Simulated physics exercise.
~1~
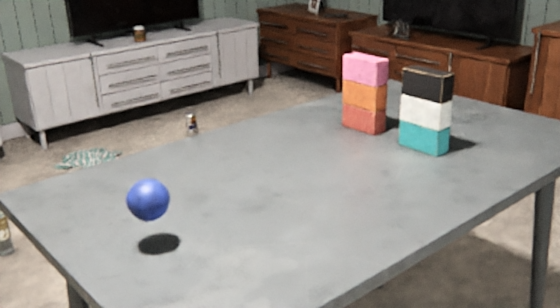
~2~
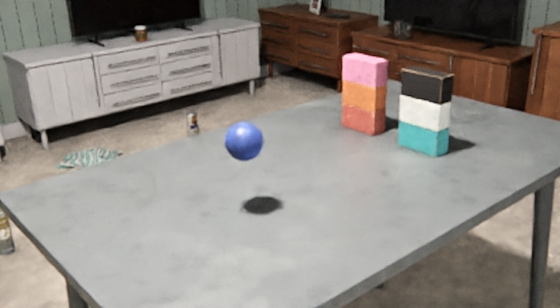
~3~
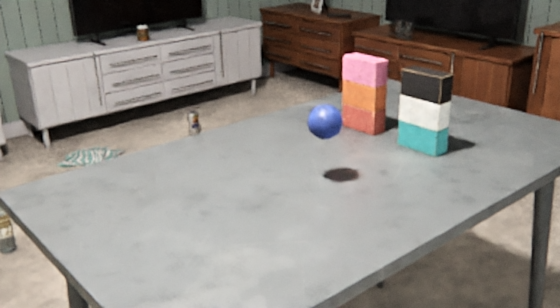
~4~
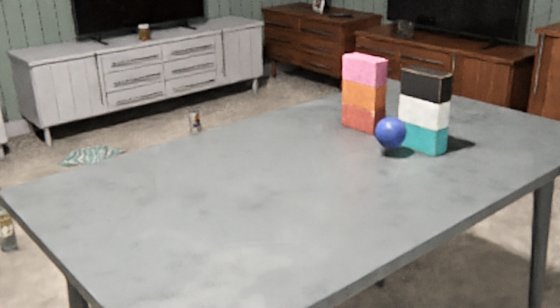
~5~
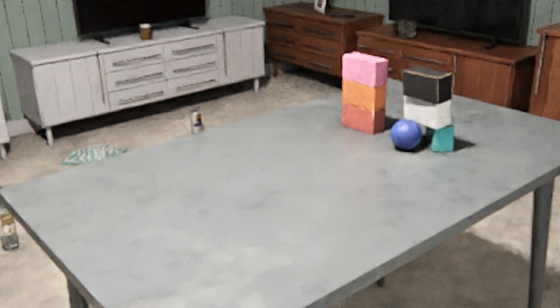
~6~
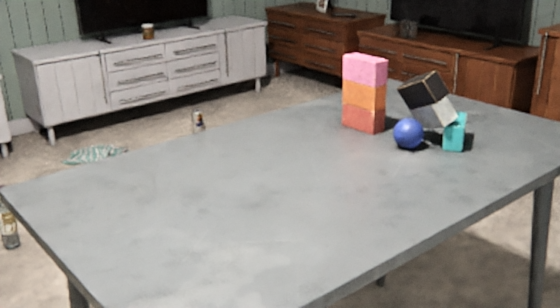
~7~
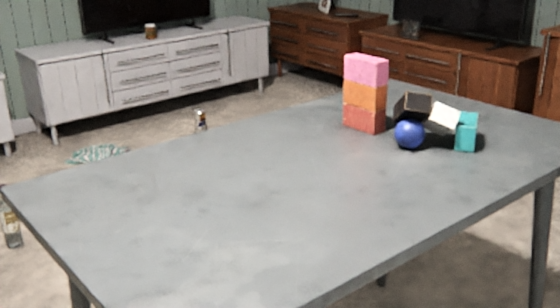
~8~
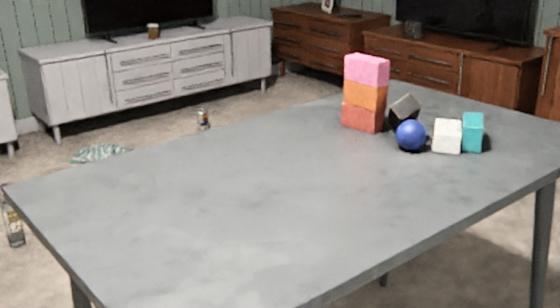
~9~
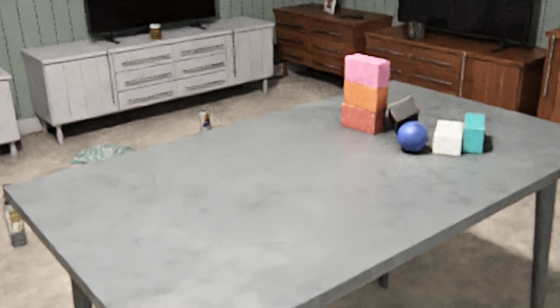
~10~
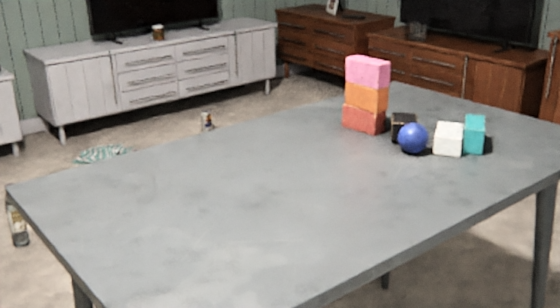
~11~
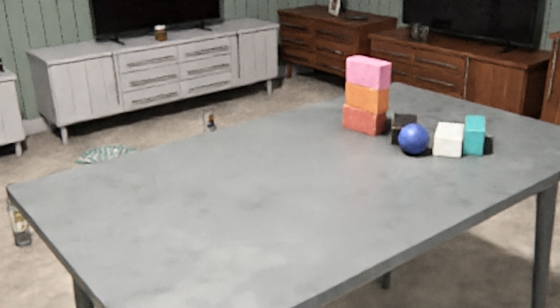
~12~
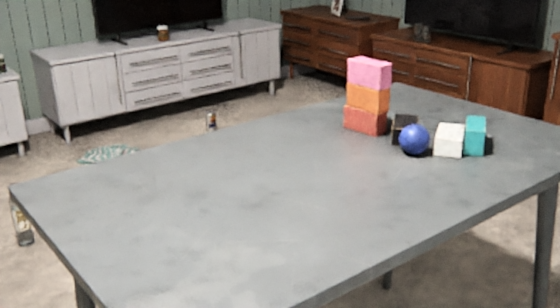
A blue ball knocks apart the right block stack while the left stack stays standing.
